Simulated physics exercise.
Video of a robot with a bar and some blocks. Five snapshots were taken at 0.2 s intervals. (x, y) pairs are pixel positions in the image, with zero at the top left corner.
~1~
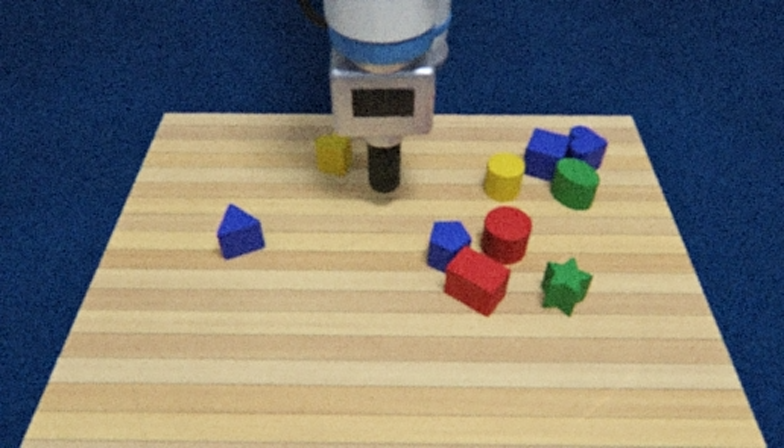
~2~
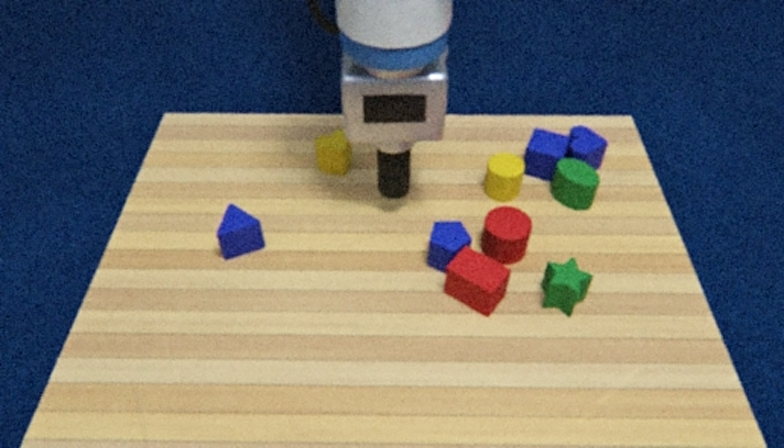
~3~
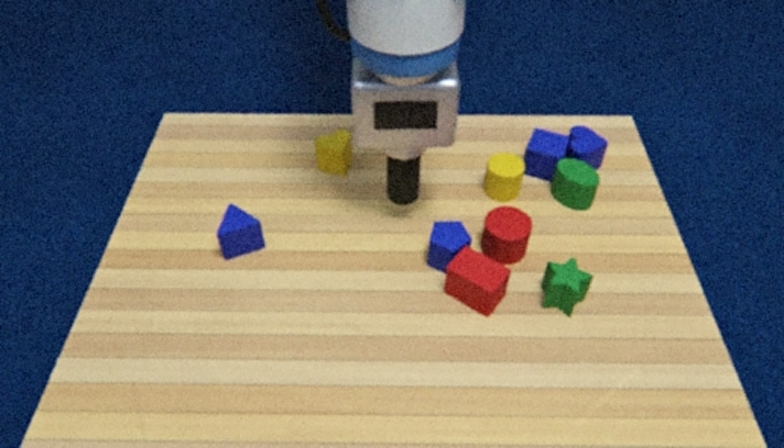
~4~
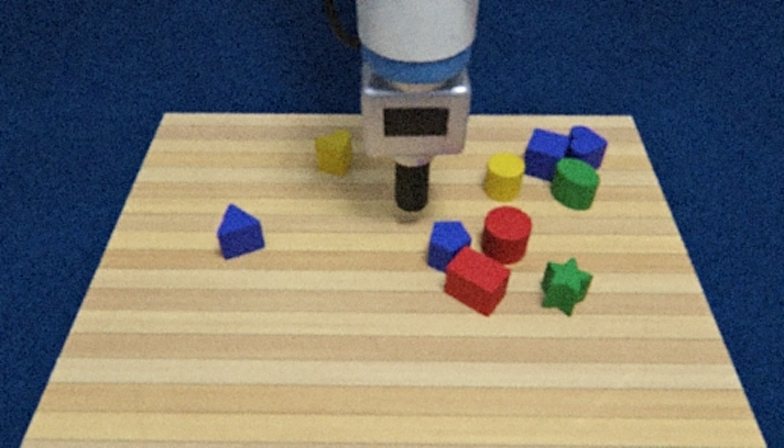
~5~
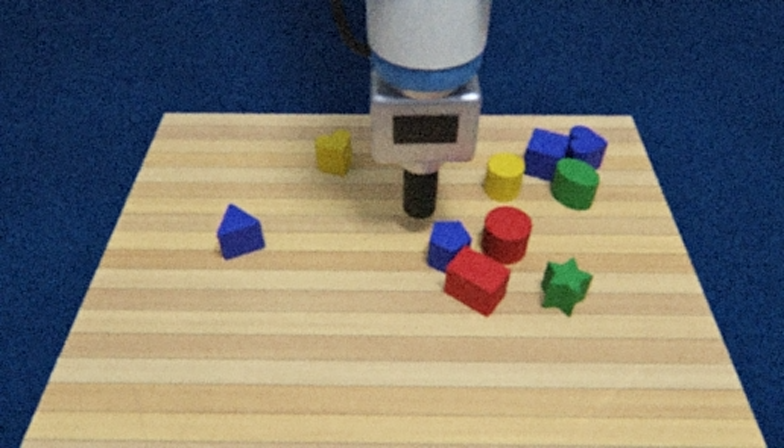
A robot arm with a black-tipped bar drifts slowly and steadily rightward and slightly nearer over a striped wooden table against a blue background, seen from above by a still camera. A yellow block sits behind it, a blue triangular block at left, and blue, red, yellow and green blocks, including a green star, at right. The bar nears the blue pentagonal block, while every block stays still.
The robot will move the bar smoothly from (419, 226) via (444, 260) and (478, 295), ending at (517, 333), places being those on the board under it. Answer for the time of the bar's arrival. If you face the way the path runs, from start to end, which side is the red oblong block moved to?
Displaced left.
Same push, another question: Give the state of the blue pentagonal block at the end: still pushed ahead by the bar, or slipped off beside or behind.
When the path ends, it will sit ahead of the bar.
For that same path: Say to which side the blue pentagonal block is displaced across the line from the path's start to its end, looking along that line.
Answer: Left.
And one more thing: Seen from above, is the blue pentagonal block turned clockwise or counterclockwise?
Its spin: Anticlockwise.
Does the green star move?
No, I don't think so.
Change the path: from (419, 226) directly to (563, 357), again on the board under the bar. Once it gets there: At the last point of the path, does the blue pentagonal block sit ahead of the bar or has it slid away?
The blue pentagonal block stays in front.
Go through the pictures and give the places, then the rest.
Lower end of the bar (384, 184), tops of blocks, blue pentagonal block (450, 234), red oblong block (479, 268), red circular block (509, 222), green star (569, 273), in the first frame.
Bar (394, 190), blocks as before, in the second frame.
Bar (403, 196), blocks as before, in the third frame.
Bar (412, 202), blocks as before, in the fourth frame.
Bar (419, 209), blue pentagonal block (450, 234), red oblong block (479, 268), red circular block (509, 222), green star (569, 273), in the fifth frame.
What follows on the original path. One third of the way, bar (446, 244); blue pentagonal block (477, 256), turned 25° anticlockwise; red oblong block (508, 291), turned 15° clockwise.
Two thirds of the way, bar (482, 279); blue pentagonal block (520, 284), turned 60° anticlockwise; red oblong block (548, 321), turned 25° clockwise.
At the end, bar (521, 317); blue pentagonal block (563, 322), turned 65° anticlockwise; red oblong block (597, 361), turned 20° clockwise; red circular block not moved; green star not moved.
